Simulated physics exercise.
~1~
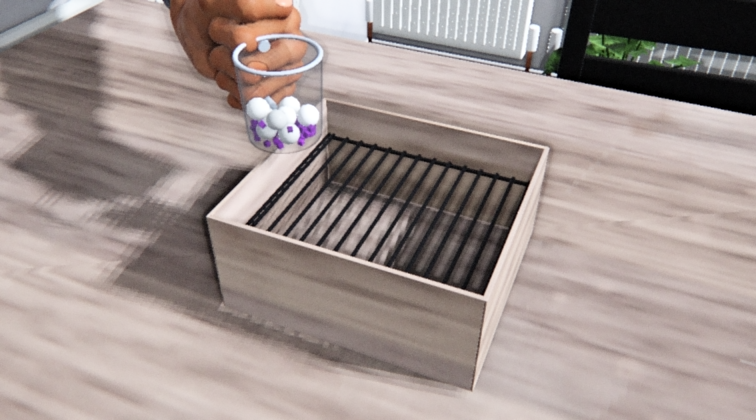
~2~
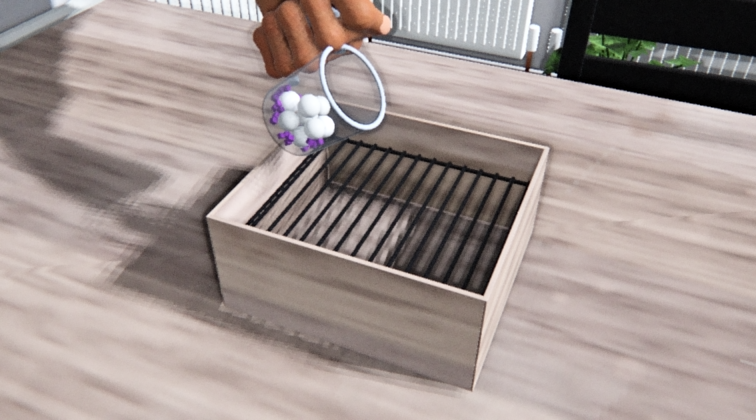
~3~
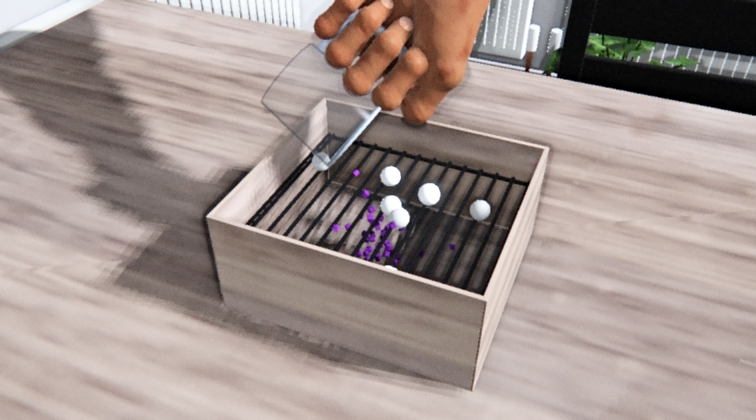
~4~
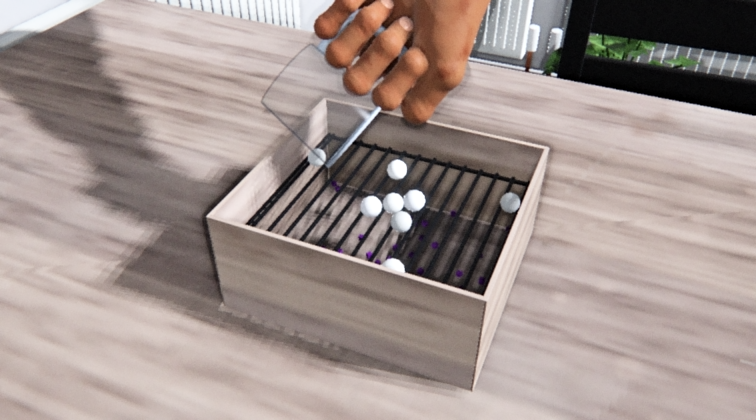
A hand holds a clear cup of white balls and small purple pieces above an open wooden box on a wood-grained table, seen from above at an angle. Dark parallel wires stretch across the inside of the box, with a white radiator and a dark chair behind. The hand moves the cup to the right and tilts it, then turns it upside down over the wires. White balls and purple pieces spill out and spread across the box. The purple pieces drop through the gaps and end below the wires, while the white balls stay on top.
